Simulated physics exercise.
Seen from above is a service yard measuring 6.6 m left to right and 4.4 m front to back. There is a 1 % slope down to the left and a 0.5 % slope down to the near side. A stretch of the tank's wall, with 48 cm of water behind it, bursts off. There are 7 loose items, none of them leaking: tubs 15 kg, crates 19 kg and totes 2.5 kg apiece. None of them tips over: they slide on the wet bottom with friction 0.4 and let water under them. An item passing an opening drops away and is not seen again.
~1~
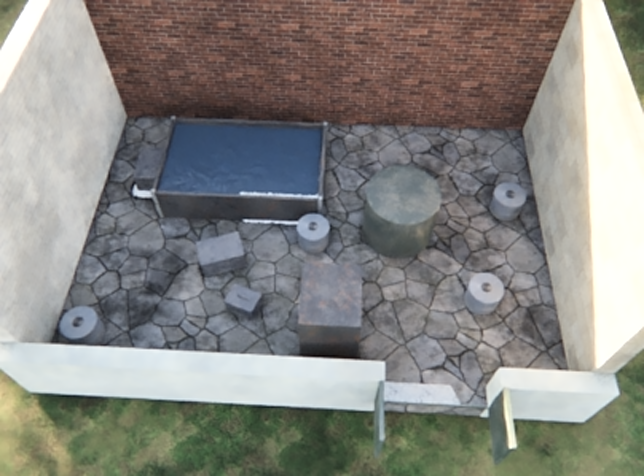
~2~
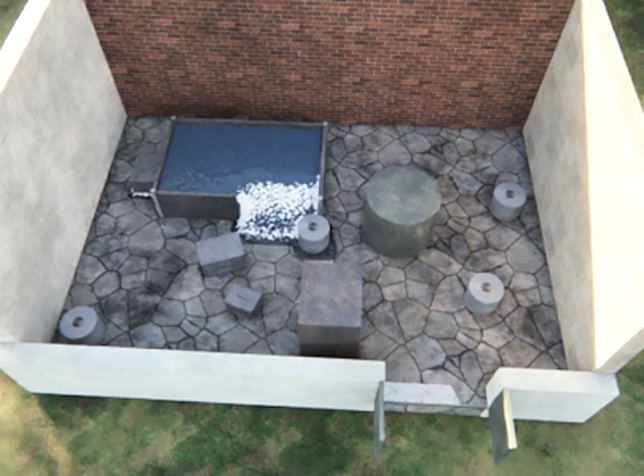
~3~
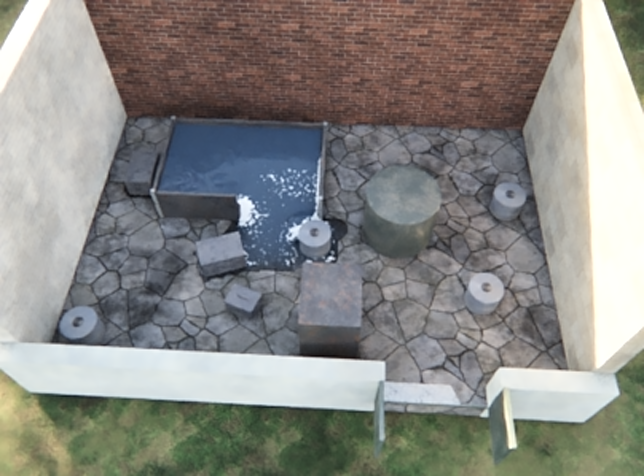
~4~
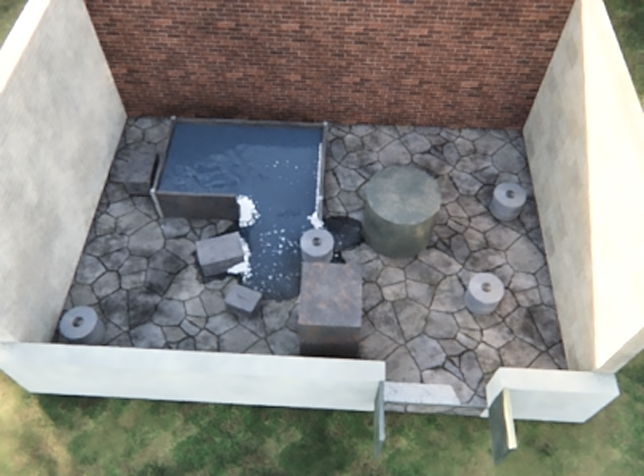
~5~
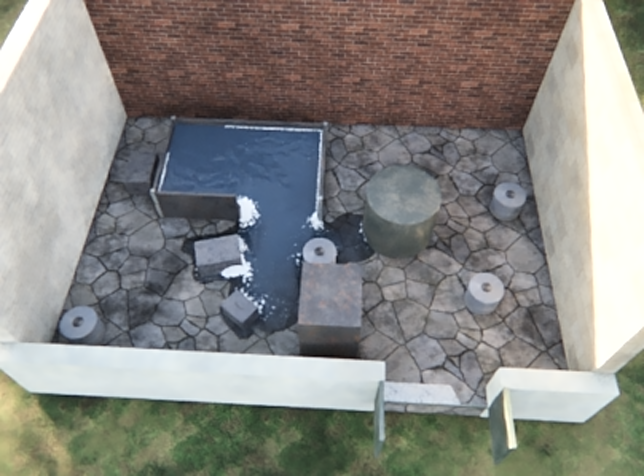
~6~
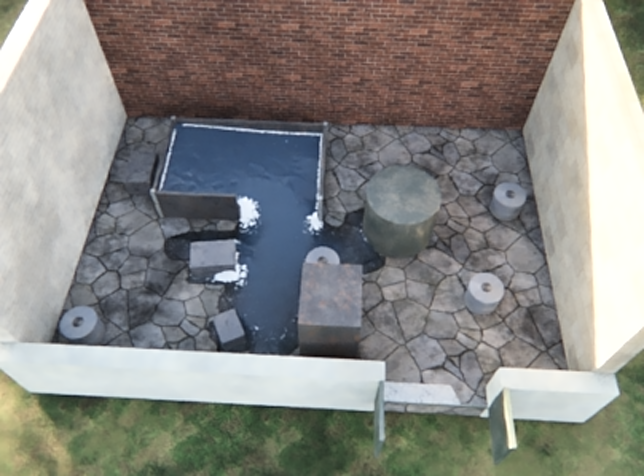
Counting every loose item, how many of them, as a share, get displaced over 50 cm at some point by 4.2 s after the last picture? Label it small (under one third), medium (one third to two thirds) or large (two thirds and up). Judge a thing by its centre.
Medium.
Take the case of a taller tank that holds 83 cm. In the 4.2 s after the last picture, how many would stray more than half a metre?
7.
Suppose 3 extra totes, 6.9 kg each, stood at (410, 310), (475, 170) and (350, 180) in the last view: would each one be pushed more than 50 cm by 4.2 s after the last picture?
Beyond it, within it, within it.
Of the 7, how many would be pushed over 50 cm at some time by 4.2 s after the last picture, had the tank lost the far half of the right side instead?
Then 2.
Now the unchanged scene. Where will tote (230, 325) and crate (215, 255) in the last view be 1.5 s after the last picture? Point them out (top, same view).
Near (113, 323) and (190, 265).
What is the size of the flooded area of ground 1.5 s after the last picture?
Roughly 13 m2.
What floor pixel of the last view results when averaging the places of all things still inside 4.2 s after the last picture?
Around (288, 219).
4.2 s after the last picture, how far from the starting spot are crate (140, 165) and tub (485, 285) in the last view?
Respectively, 40 centimetres and 20 centimetres.
Then, 0.4 s after the last picture 2 of 7 are over 50 cm from their spots; 1 afloat.
Then, 1.5 s after the last picture 2 of 7 are over 50 cm from their spots; 1 afloat.
Then, 2.8 s after the last picture 3 of 7 are over 50 cm from their spots; 2 afloat.
Then, 4.2 s after the last picture 3 of 7 are over 50 cm from their spots, and 3 have been at some point; 1 afloat.
